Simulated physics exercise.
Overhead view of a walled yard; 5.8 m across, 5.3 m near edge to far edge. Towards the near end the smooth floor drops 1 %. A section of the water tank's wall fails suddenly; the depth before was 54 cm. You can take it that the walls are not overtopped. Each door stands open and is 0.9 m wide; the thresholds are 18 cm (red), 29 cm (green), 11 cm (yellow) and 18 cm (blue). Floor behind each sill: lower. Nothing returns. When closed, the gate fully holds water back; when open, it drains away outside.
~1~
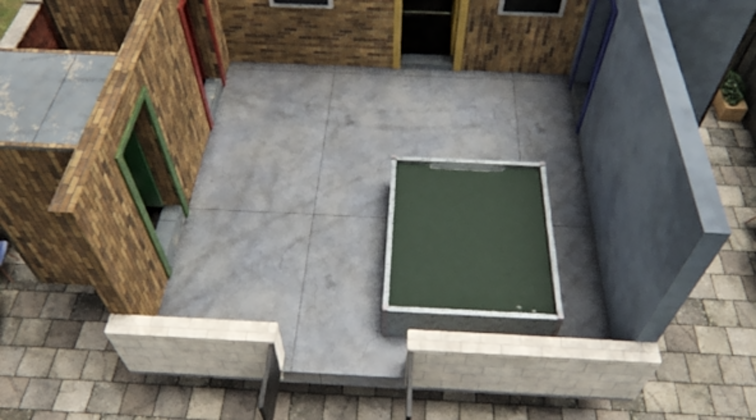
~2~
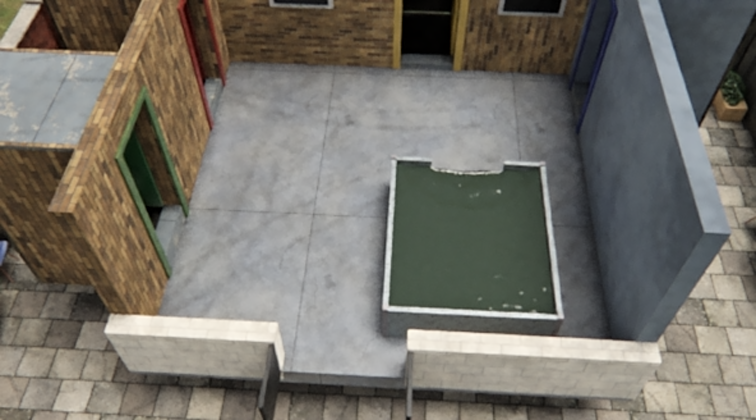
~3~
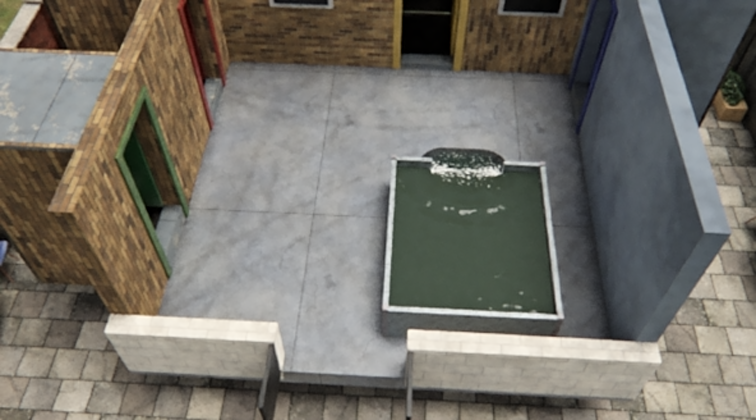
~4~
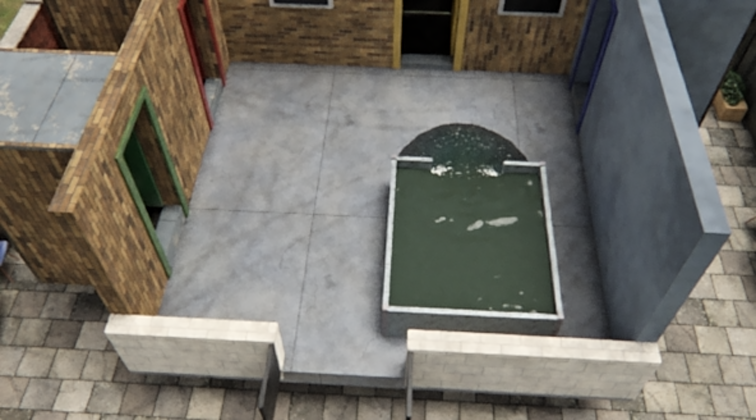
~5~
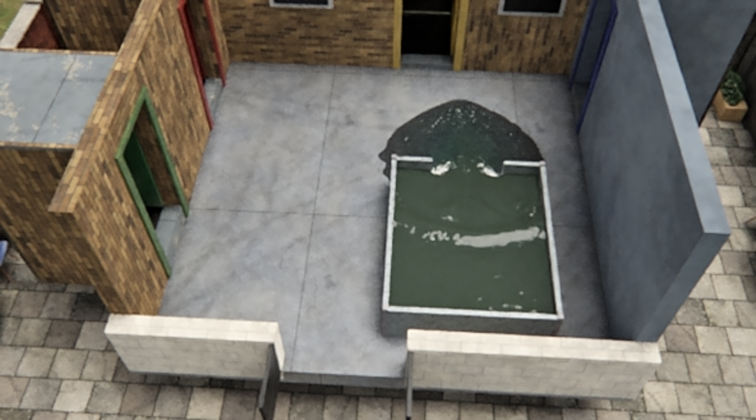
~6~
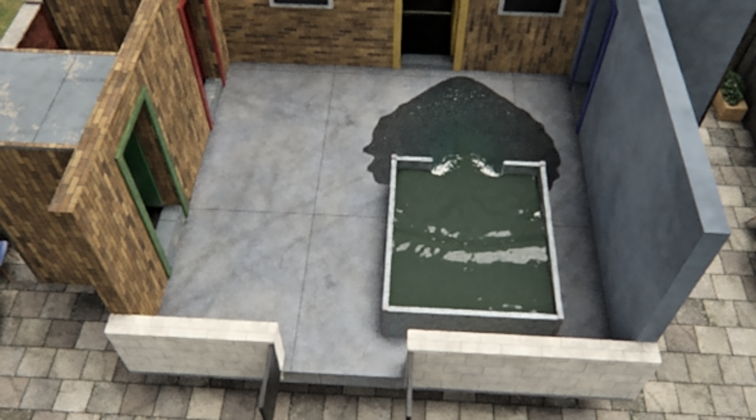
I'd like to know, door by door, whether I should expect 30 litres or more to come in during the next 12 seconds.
Here is what to expect: At the red door, not that much; at the green door, not that much; at the yellow door, that much or more; at the blue door, not that much.
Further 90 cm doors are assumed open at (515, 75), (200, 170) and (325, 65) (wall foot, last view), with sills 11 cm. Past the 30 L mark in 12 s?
Note, doorways in listed order: Goes beyond, stays short, stays short.
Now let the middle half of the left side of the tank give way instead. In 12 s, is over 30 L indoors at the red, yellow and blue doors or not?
Then red does not exceed it, yellow does not exceed it, blue does not exceed it.
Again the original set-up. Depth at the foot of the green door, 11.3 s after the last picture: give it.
It comes to near 5.0 cm.
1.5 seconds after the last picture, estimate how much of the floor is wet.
Close to 35 in a hundred parts are wet.
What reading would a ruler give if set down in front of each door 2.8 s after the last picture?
You'd get red at 13 cm, green at 0 cm, yellow at 19 cm, and blue at 17 cm.
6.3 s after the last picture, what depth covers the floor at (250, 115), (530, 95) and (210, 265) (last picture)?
12, 13 and 4 cm.
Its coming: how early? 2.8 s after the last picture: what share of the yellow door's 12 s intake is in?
75 percent or so by then.
Then, 0.7 s after the last picture water covers 30 % of the floor and is deepest (30 cm) near (466, 182); red door not reached, green door not reached, yellow door 21 cm at the sill, 13 L in, blue door 4 cm at the sill, 0 L in.
Then, 1.5 s after the last picture water covers 35 % of the floor and is deepest (30 cm) near (539, 78); red door not reached, green door not reached, yellow door 23 cm at the sill, 52 L in, blue door 18 cm at the sill, 1 L in.
Then, 2.8 s after the last picture water covers 45 % of the floor and is deepest (21 cm) near (561, 86); red door 13 cm at the sill, 0 L in, green door not reached, yellow door 19 cm at the sill, 110 L in, blue door 17 cm at the sill, 8 L in.
Then, 6.3 s after the last picture water covers 85 % of the floor and is deepest (17 cm) near (589, 369); red door 13 cm at the sill, 0 L in, green door 5 cm at the sill, 0 L in, yellow door 12 cm at the sill, 147 L in, blue door 13 cm at the sill, 9 L in.
Then, 11.3 s after the last picture water covers 95 % of the floor and is deepest (14 cm) near (604, 370); red door 8 cm at the sill, 0 L in, green door 5 cm at the sill, 0 L in, yellow door 6 cm at the sill, 148 L in, blue door 7 cm at the sill, 9 L in.
